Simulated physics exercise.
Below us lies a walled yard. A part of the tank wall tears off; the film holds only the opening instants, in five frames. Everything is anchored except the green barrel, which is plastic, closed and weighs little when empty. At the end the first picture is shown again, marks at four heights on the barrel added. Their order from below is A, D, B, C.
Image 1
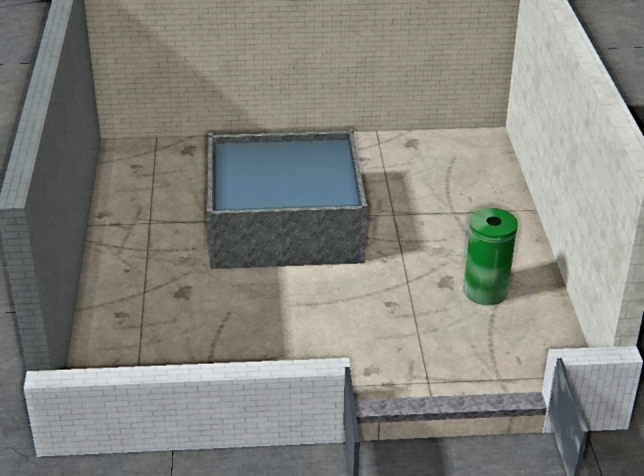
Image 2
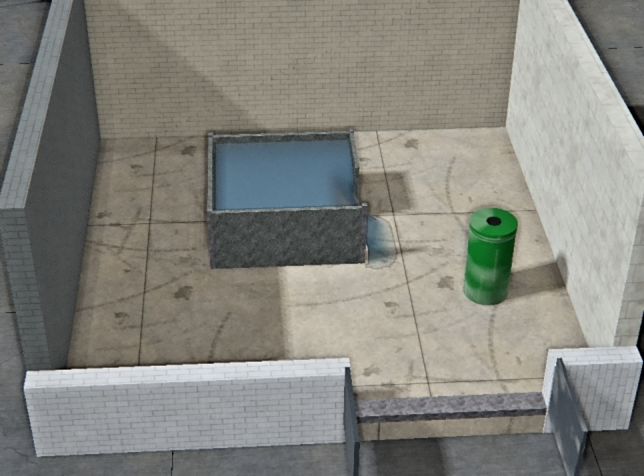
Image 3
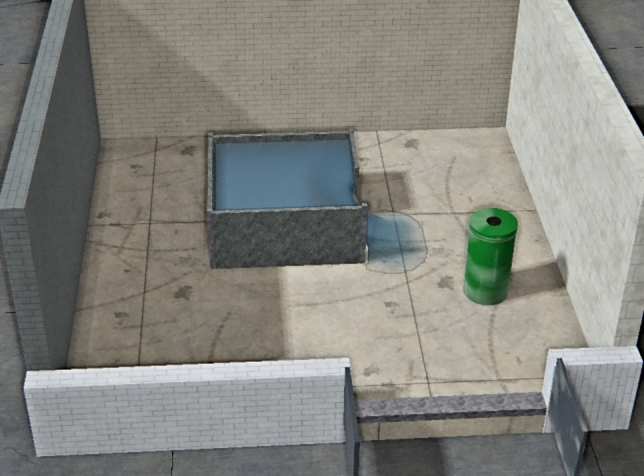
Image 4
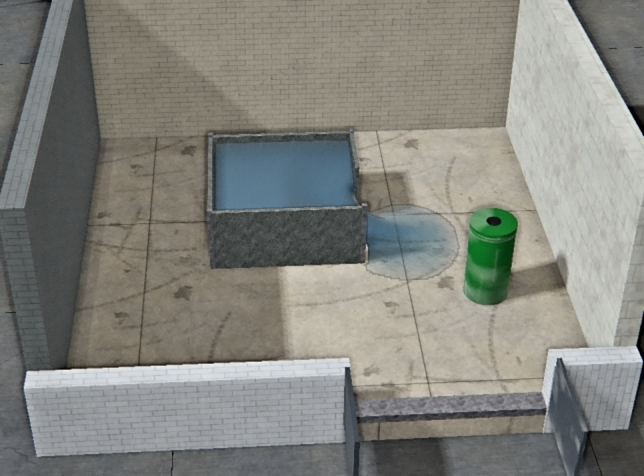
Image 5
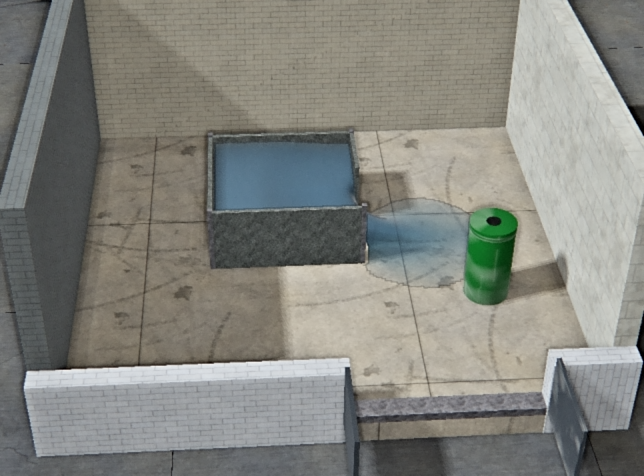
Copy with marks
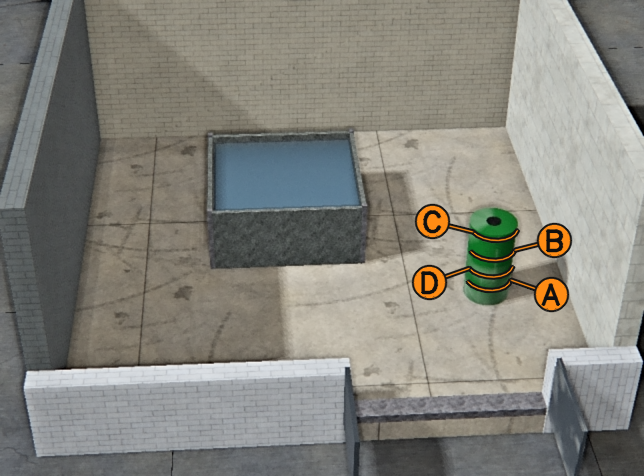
A stone tank full of blue water stands left of centre in a walled yard, seen from above at a steady angle. To its right is a green barrel, with pale brick walls around the stained, tiled floor and an open gate at the lower right. Water comes out at the tank's right side and spreads rightward across the floor in a widening, rounded pool, while the barrel stays still.
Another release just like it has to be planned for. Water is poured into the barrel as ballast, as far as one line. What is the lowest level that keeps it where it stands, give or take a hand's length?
I would pick line D.
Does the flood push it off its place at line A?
Yes.
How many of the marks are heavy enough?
Three of them.
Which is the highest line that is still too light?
A it is.
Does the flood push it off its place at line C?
No.
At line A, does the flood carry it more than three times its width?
No, less.
In orange, A at (492, 290); B at (495, 260); C at (498, 240); D at (493, 277); from the bottom up A, D, B, C.
For line A, it is pushed about its own width away.
For line B, it does not move.
For line C, it does not move.
For line D, it does not move.
